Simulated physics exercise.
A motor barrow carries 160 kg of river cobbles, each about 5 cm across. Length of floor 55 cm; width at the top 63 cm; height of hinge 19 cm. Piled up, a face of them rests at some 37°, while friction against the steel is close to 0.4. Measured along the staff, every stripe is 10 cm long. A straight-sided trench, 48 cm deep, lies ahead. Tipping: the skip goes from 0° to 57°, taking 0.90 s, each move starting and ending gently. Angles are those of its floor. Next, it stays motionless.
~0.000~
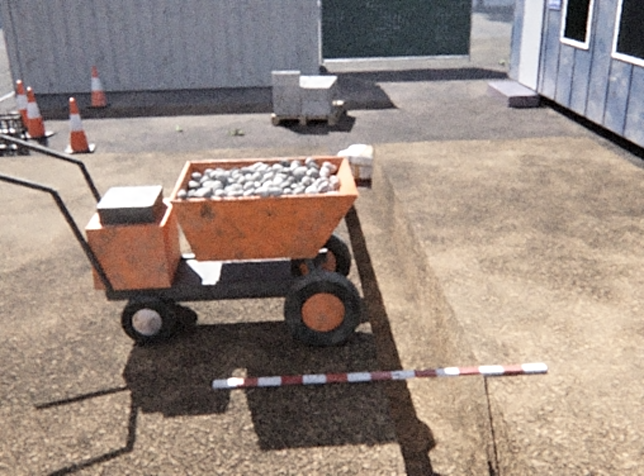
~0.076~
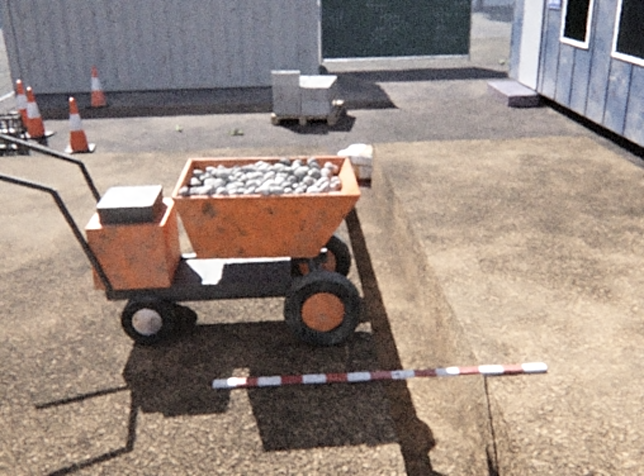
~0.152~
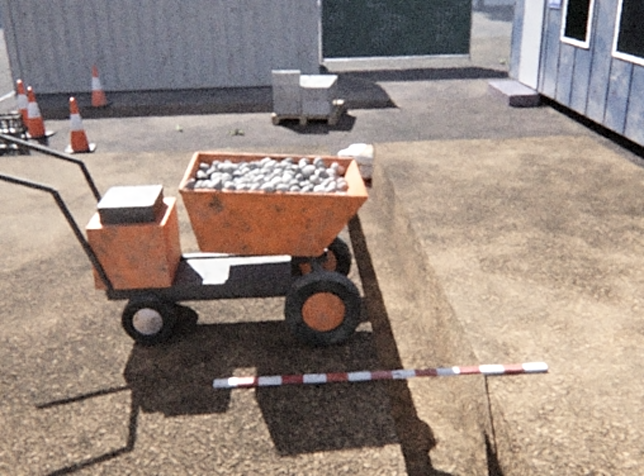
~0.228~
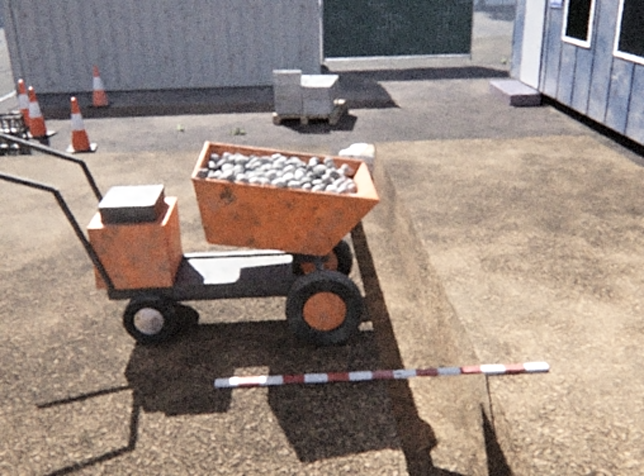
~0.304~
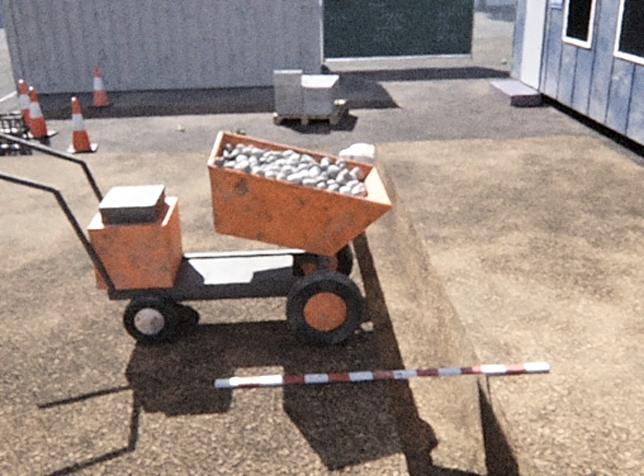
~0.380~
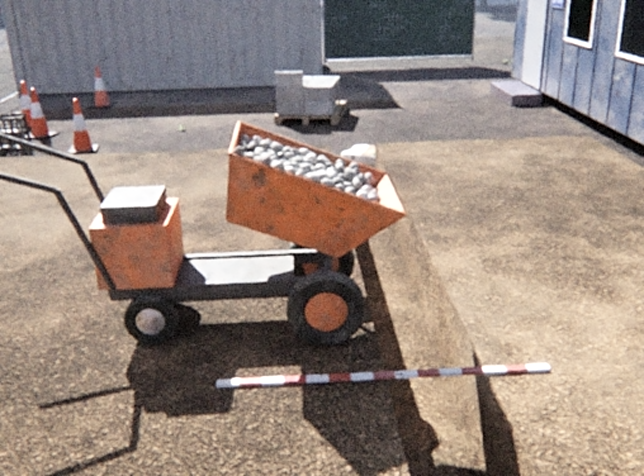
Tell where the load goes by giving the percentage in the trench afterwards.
About 14 per cent of the load is in the trench.
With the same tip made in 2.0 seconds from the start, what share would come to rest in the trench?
I'd put it at roughly 25 per cent.
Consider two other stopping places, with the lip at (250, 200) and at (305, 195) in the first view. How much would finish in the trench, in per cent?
Roughly 45 in a hundred, then 40 in a hundred.
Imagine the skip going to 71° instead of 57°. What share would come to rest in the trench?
I'd guess some 40 in a hundred.
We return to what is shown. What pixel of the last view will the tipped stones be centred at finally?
Around (488, 305).
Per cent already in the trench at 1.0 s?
Around 5 per cent of it.
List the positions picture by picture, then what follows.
Lip at (357, 195), floor tilted 0°, highest stones at (273, 175), in the first picture.
The skip is at 1°, its lip at (360, 196); the top of the load is at (274, 174); the stones move at 0.3 m/s on average, in the second picture.
Lip at (367, 197), floor tilted 4°, highest stones at (269, 170); the stones move at 0.5 m/s on average, in the third picture.
Lip at (379, 201), floor tilted 9°, highest stones at (239, 164); the stones move at 0.7 m/s on average, in the fourth picture.
The skip is at 15°, its lip at (391, 207); the top of the load is at (241, 155); the stones move at 0.8 m/s on average, in the fifth picture.
Lip at (405, 215), floor tilted 22°, highest stones at (252, 145); the stones move at 0.9 m/s on average, in the sixth picture.
After 0.7 s the floor is at 48°; 100 % in the skip; the foremost stones are at (424, 226).
After 1.0 s the floor is at 57°; 86 % in the skip, 5 % in the trench, 9 % past the trench; the foremost stones are at (499, 293).
After 1.4 s the floor is at 57°; 63 % in the skip, 6 % in the trench, 31 % past the trench; the foremost stones are at (587, 315).
After 3.3 s the floor is at 57°; 50 % in the skip, 14 % in the trench, 36 % past the trench; the foremost stones are past the picture's edge.
